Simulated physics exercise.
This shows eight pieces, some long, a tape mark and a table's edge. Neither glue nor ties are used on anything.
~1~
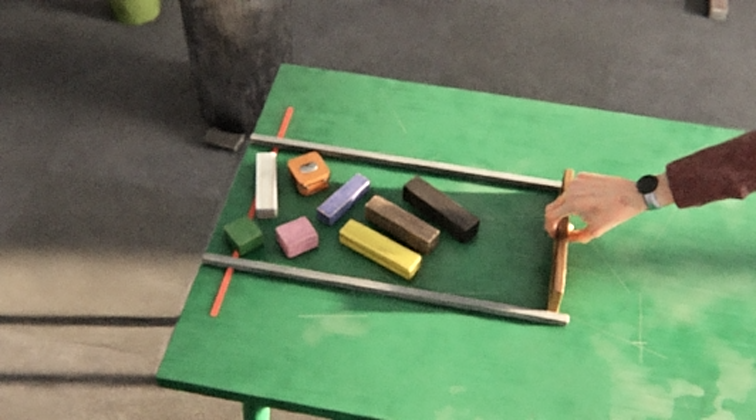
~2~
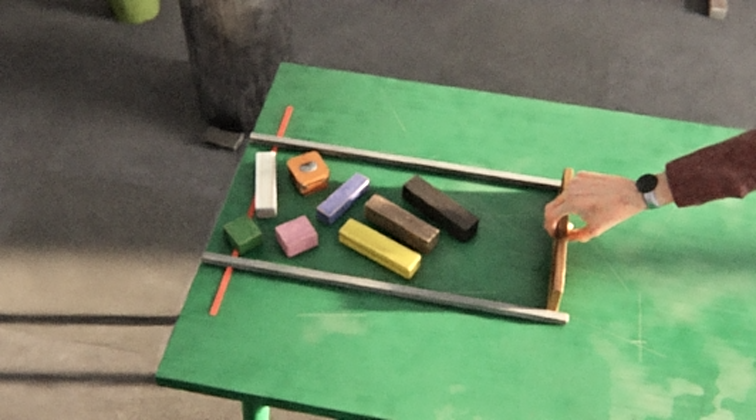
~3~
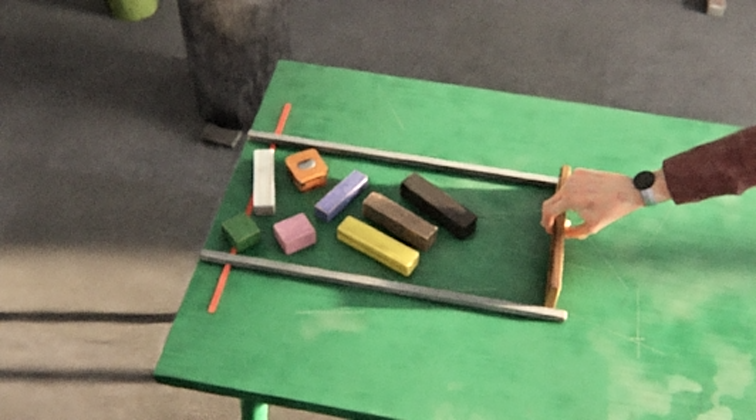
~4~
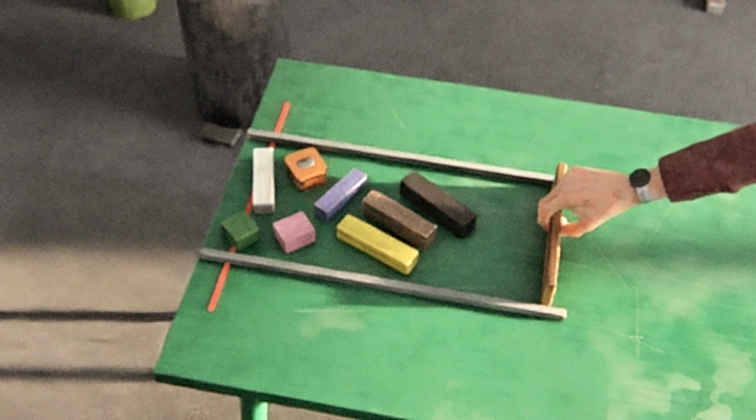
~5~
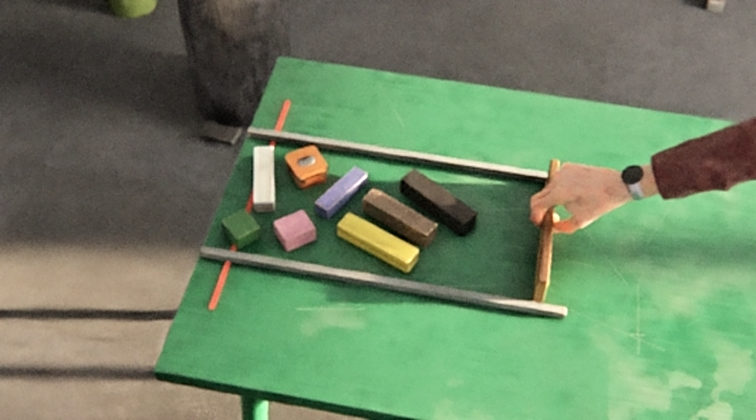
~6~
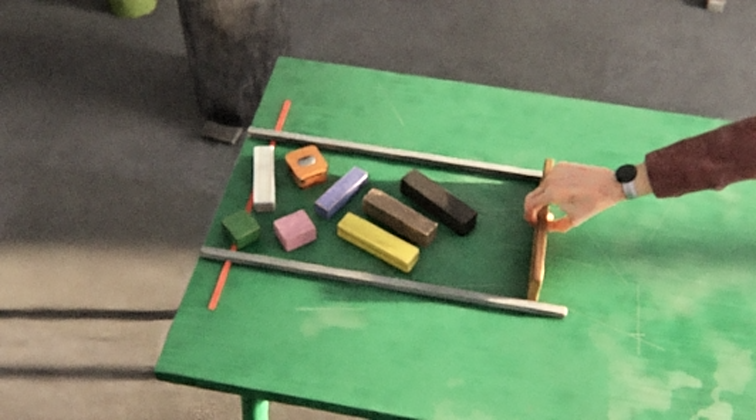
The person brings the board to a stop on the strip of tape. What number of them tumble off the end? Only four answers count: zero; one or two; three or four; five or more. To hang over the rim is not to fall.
A lot - five plus.
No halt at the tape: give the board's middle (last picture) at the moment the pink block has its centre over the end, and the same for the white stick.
The pink block gives roughly (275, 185), the white stick roughly (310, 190).
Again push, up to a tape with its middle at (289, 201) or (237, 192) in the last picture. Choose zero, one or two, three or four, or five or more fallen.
Number down, tape by tape: One or two / more than four.
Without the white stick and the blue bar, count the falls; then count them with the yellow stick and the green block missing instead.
First 5, second 4.
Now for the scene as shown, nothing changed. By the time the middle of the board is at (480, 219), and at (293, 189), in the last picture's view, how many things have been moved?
At that stage 0; at the next, 8.
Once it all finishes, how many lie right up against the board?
2 touch it.
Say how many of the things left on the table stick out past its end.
You'd get 1.
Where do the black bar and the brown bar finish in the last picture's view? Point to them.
The black bar comes to rest at (253, 161), and the brown bar comes to rest at (222, 191).
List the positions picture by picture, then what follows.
In the first frame, green block (244, 235); white stick (266, 185); orange case (309, 175); board (561, 239); tape (256, 202).
In the second frame, white stick (266, 184); board (560, 238).
In the third frame, orange case (307, 171); yellow stick (378, 246).
In the fourth frame, green block (241, 231); blue bar (341, 195).
In the fifth frame, white stick (264, 179); black bar (438, 202).
In the sixth frame, green block (242, 229); white stick (264, 178); orange case (307, 168); board (541, 229); tape (253, 195).
Soon after, none off yet; green block at rest near (242, 229); white stick at rest near (264, 178); orange case at rest near (307, 168).
Then, none off yet; green block at rest near (242, 229); white stick at rest near (264, 178); orange case moving near (300, 162).
Further on, none off yet; green block tipped a little near (195, 232); white stick tipped well over near (215, 181); orange case moved well along near (249, 147).
At rest, the number that fall off is five or more; fallen, yellow stick, blue bar, pink block, orange case, white stick and green block.
